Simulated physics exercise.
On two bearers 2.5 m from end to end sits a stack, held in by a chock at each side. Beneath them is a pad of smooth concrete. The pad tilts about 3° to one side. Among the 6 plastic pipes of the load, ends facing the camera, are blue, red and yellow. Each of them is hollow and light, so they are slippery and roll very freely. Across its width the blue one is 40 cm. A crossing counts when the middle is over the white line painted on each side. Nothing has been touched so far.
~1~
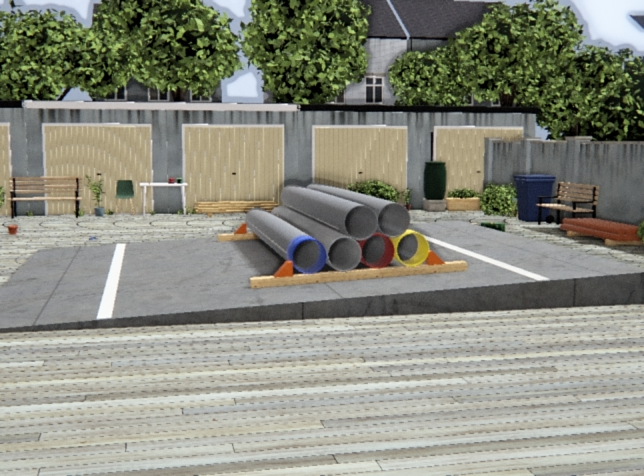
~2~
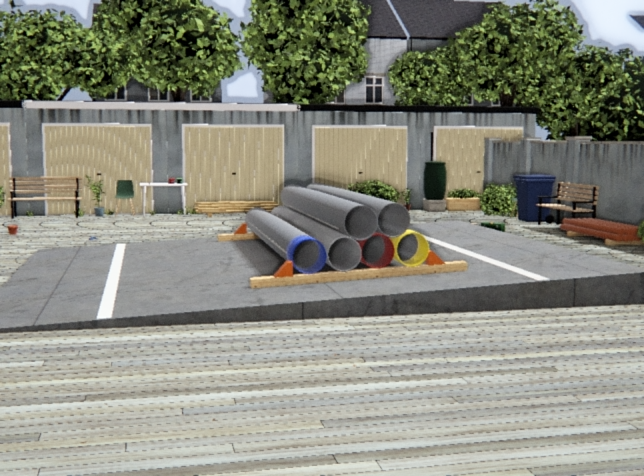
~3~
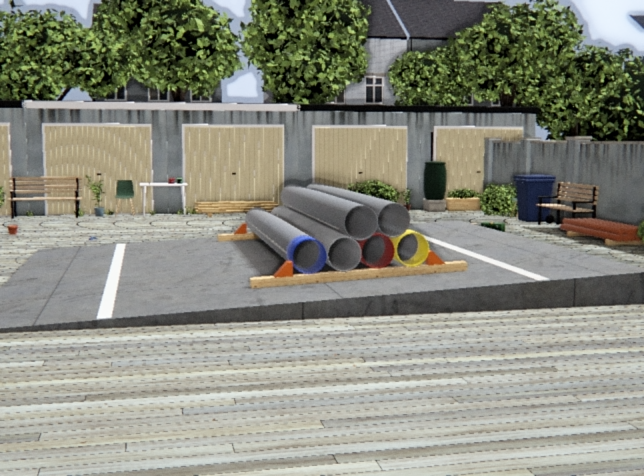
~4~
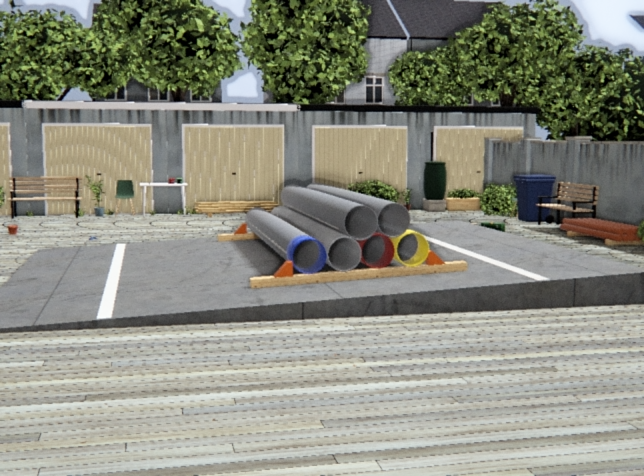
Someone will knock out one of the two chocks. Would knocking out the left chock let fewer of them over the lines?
No, the right one would.
Chock on the left freed, after 3.3 s, blue is off the bearers, 130 cm short of the left line, rolling left; red is on the bearers, 70 cm from the bearers' left end, rolling left; yellow is on the bearers, 110 cm from the bearers' left end, rolling left; 0 over a line so far.
Chock on the left freed, at the end, blue is past the left line; red is past the left line; yellow is past the left line; 6 over a line so far.
Chock on the right freed, after 0.7 s, blue is on the bearers, 65 cm from the bearers' left end; red is on the bearers, 105 cm from the bearers' right end; yellow is on the bearers, 65 cm from the bearers' right end; 0 over a line so far.
Chock on the right freed, at the end, blue is on the bearers, 65 cm from the bearers' left end; red is on the bearers, 105 cm from the bearers' right end; yellow is on the bearers, 65 cm from the bearers' right end; 0 over a line so far.
